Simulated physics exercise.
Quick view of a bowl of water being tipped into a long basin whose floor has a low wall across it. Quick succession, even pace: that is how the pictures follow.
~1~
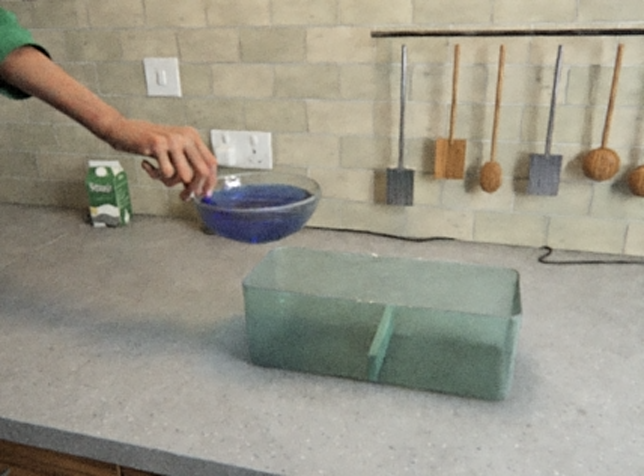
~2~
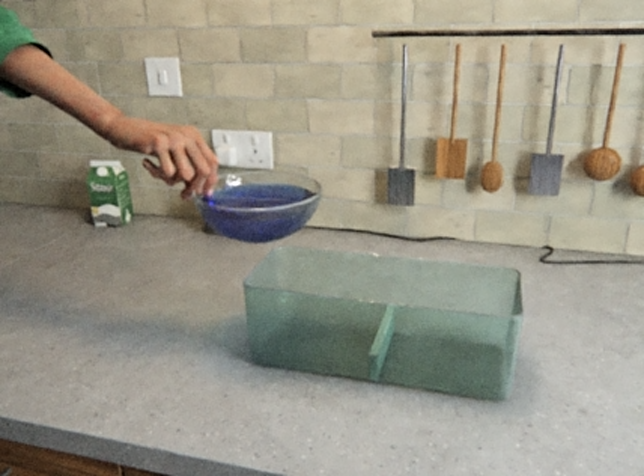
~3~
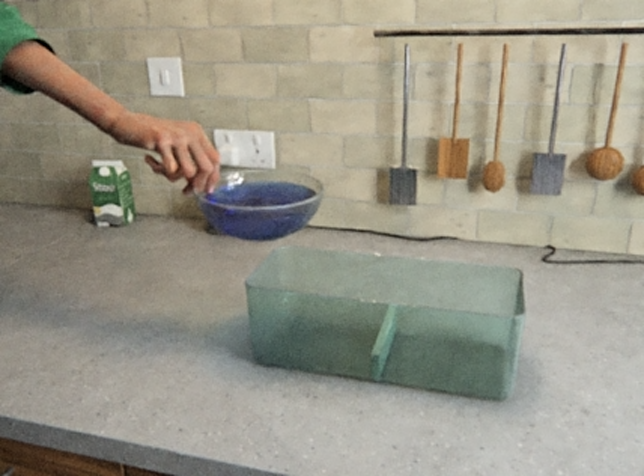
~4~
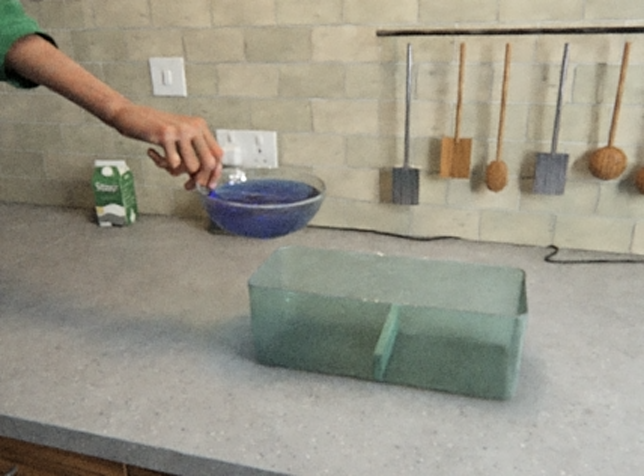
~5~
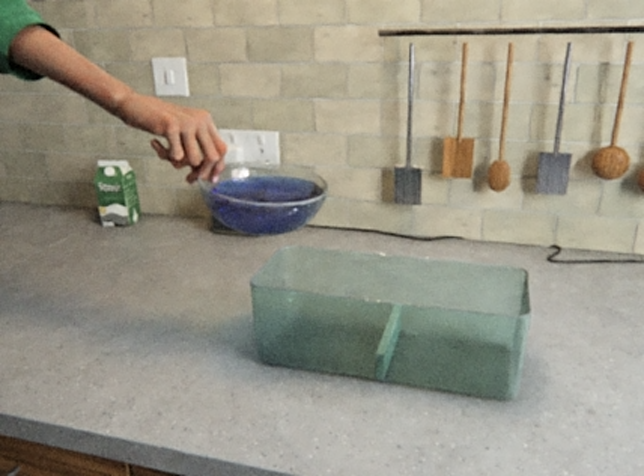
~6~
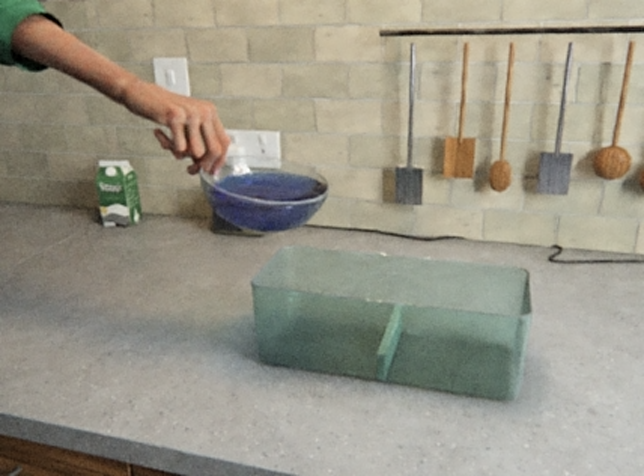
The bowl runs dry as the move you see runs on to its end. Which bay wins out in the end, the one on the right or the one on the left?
The one on the right.
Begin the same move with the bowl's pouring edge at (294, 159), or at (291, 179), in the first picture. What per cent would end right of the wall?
Around 60 percent first, around 45 percent second.
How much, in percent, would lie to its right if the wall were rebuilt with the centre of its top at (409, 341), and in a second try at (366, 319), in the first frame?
Around 35 per cent for the first, around 90 per cent for the second.
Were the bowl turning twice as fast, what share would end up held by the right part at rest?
I'd say roughly 60 in every hundred ends up there.
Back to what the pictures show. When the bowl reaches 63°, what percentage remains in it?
Remaining share, estimated: 40 %.
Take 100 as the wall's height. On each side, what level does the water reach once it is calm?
The left comes to 20 % and the right to 60 %.
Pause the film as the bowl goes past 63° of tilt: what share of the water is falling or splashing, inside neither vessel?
Around 45 in a hundred, more or less.
A moment on, the tilt is 63° and 42 per cent is still to pour, 10 is left of the wall and 3 right of it.
Next, the tilt is 94° and 1 per cent is still to pour, 16 is left of the wall and 73 right of it.
Then the tilt is 97° and 0 per cent is still to pour, 20 is left of the wall and 79 right of it.
Later the tilt is 97° and 0 per cent is still to pour, 20 is left of the wall and 79 right of it.
In the end 20 per cent lies left of the wall, 79 right of it and 1 outside.
